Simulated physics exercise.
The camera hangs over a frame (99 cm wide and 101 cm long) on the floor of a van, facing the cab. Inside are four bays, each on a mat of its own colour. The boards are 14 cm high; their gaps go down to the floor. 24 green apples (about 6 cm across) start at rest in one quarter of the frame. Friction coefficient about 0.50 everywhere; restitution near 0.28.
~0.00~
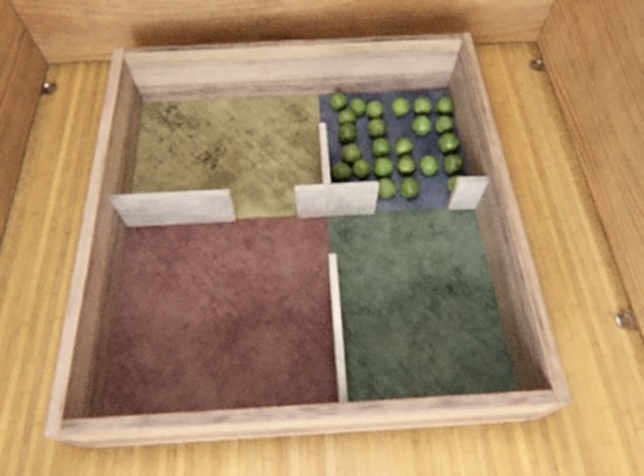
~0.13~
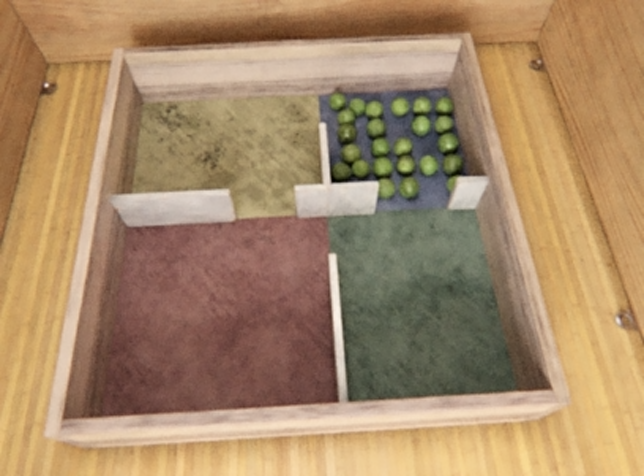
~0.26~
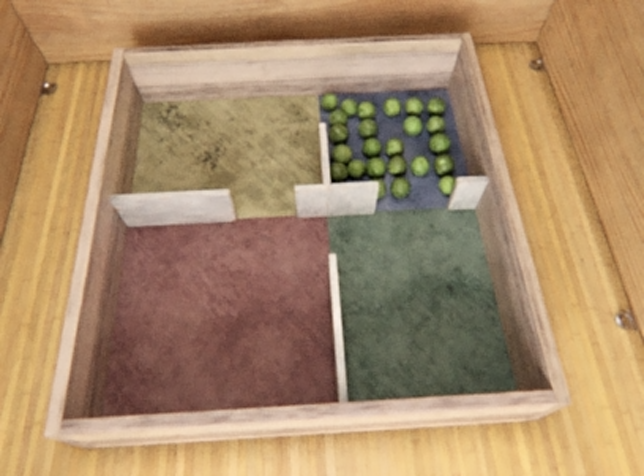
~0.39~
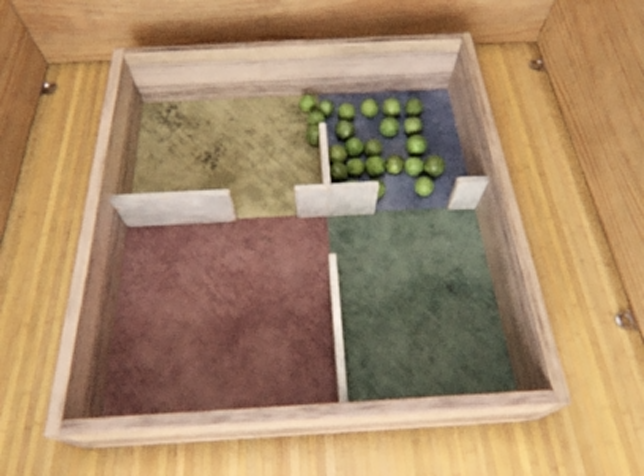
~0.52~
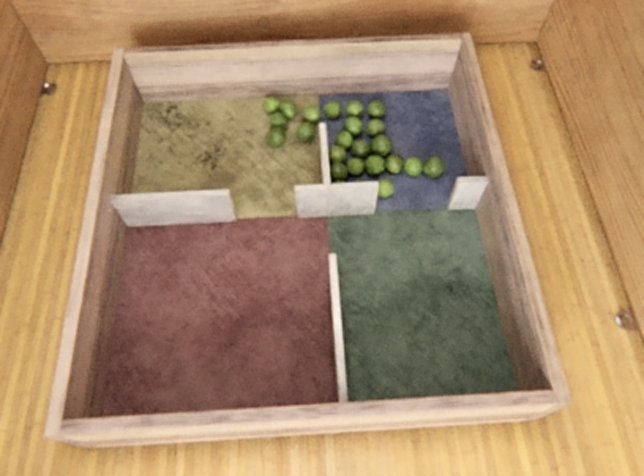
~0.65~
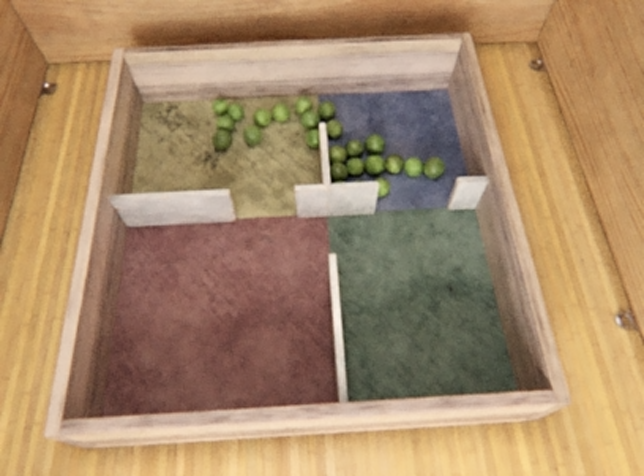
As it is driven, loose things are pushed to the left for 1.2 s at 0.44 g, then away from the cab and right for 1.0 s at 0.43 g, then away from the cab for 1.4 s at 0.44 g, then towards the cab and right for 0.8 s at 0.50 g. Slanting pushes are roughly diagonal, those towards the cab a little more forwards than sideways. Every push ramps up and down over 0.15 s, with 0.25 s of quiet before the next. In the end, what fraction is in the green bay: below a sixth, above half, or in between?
Between a sixth and a half of the green apples end in the green bay.
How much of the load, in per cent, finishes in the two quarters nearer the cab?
About 40 per cent.
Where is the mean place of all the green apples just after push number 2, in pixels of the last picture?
Near (370, 247).
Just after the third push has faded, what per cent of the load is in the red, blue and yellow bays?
Red 40, blue 0, yellow 10 per cent.
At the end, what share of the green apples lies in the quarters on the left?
About 30 per cent.
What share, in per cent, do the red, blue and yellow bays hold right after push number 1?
By then: Red 0, blue 40, yellow 60 per cent.
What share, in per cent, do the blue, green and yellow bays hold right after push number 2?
By then: Blue 10, green 40, yellow 40 per cent.
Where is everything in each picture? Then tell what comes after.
In the first picture, middle of the blue mat (393, 146); middle of the green mat (417, 303); middle of the red mat (223, 314); middle of the yellow mat (228, 154); 24 in the blue bay; the apple farthest behind, in the direction of the first push, is at (445, 106).
In the second picture, 24 in the blue bay; the apple farthest behind, in the direction of the first push, is at (444, 107).
In the third picture, 24 in the blue bay; the apple farthest behind, in the direction of the first push, is at (436, 107).
In the fourth picture, 21 in the blue bay and 3 in the yellow bay; the apple farthest behind, in the direction of the first push, is at (434, 166).
In the fifth picture, 18 in the blue bay and 6 in the yellow bay; the apple farthest behind, in the direction of the first push, is at (434, 167).
In the sixth picture, 14 in the blue bay and 10 in the yellow bay; the apple farthest behind, in the direction of the first push, is at (434, 168).
After push 1 (1.44 s), 10 in the blue bay and 14 in the yellow bay.
After push 2 (2.69 s), 2 in the red bay, 2 in the blue bay, 10 in the green bay and 10 in the yellow bay.
After push 3 (4.34 s), 9 in the red bay, 1 in the blue bay, 11 in the green bay and 3 in the yellow bay.
After push 4 (5.39 s), 7 in the red bay, 6 in the blue bay, 10 in the green bay and 1 in the yellow bay.
Final count (at 6.40 s), 7 in the red bay, 9 in the blue bay, 7 in the green bay and 1 in the yellow bay. Asked share, 7 of 24, 29 per cent.
